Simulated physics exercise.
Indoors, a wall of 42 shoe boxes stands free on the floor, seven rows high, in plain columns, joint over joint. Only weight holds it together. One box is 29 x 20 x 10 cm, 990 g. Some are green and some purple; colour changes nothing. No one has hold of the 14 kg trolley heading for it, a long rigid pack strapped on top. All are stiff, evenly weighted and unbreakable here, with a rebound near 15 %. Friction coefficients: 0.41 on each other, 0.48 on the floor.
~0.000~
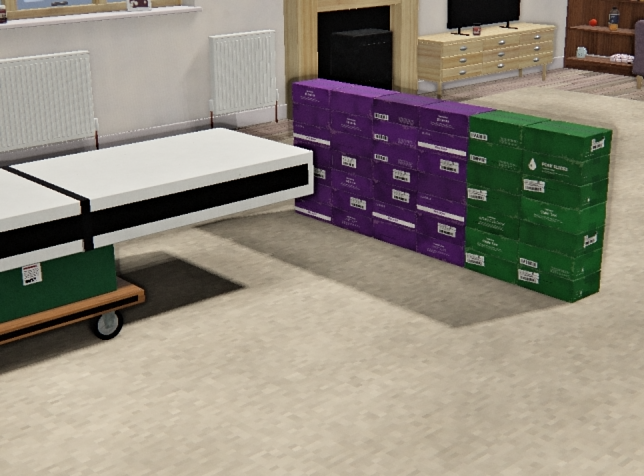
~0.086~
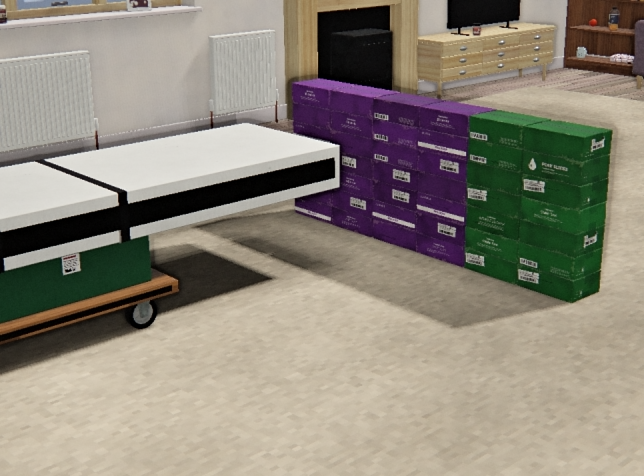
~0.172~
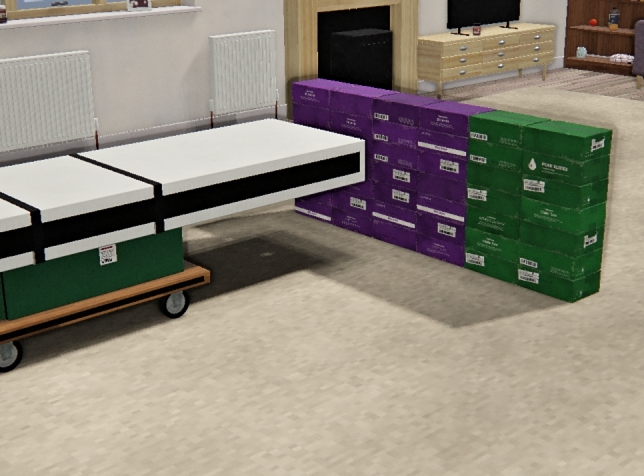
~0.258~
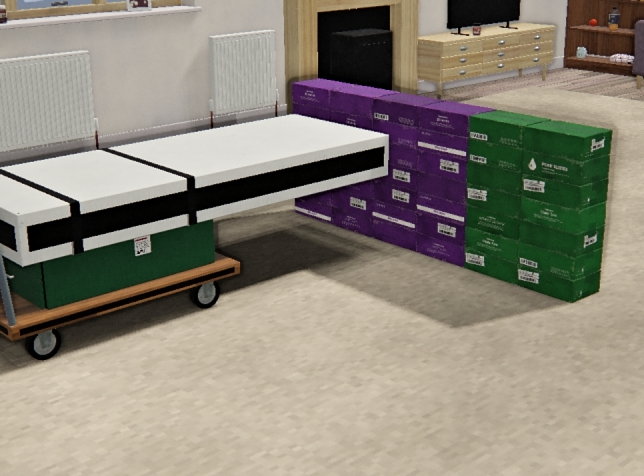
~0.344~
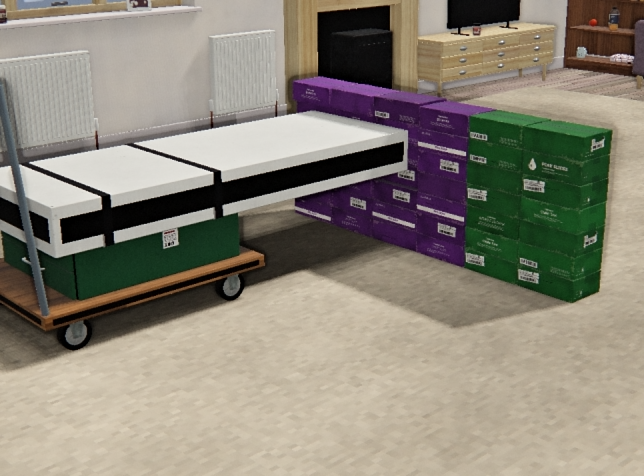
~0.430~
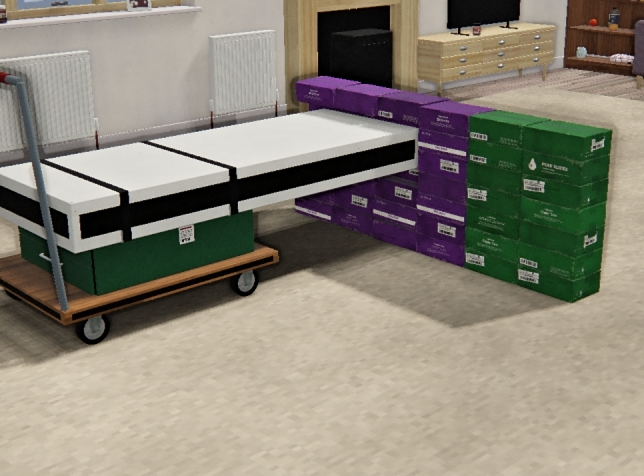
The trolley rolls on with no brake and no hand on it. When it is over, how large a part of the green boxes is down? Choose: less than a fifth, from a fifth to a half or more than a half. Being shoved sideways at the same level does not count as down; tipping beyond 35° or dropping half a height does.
Under a fifth of them.
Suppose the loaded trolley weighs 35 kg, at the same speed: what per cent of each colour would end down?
Then green 0, purple 40 per cent.
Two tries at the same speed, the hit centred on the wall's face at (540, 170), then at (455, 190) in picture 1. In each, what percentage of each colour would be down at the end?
Green 60 then 40, purple 0 then 40 per cent.
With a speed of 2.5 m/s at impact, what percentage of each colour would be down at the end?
In that case green 0, purple 40 per cent.
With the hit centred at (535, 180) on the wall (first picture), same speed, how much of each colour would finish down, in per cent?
In that case green 60, purple 0 per cent.
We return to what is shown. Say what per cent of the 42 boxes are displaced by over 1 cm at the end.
Shifted: 45 per cent.
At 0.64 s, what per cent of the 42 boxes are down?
By then 5 per cent.
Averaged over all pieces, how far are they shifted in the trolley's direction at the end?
About 20 cm.
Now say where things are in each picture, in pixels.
In the first picture (places mark the middle of the side facing us), load (303, 166) 56 cm short of the wall; top green box (553, 144); top purple box (394, 113); nothing disturbed.
The second picture shows load (330, 160) 40 cm short of the wall; top green box (553, 144).
The third picture shows load (355, 155) 25 cm short of the wall; top green box (553, 144).
The fourth picture shows load (380, 149) 10 cm short of the wall; top green box (553, 144).
The fifth picture shows load (399, 144) 29 mm into the wall's line; top green box (553, 144); top purple box (395, 110) shifted 10 mm; 11 disturbed, none down.
The sixth picture shows load (411, 142) 10 cm into the wall's line; top green box (553, 144); top purple box (399, 110) shifted 29 mm; 18 disturbed, none down.
After 0.64 s, load 23 cm past the wall's line, still rolling; none of the 14 green boxes down (2 of 42 in all colours); top green box unmoved; top purple box leaning 6°.
After 0.96 s, load 39 cm past the wall's line, still rolling; none of the 14 green boxes down (13 of 42 in all colours); top green box unmoved; top purple box upside down.
At rest (3.0 s), load 92 cm past the wall's line, stopped; none of the 14 green boxes down (17 of 42 in all colours); top green box unmoved; top purple box upside down. That is 0 per cent. As the last picture would show them, middles, top green box near (568, 140), top purple box near (521, 185).
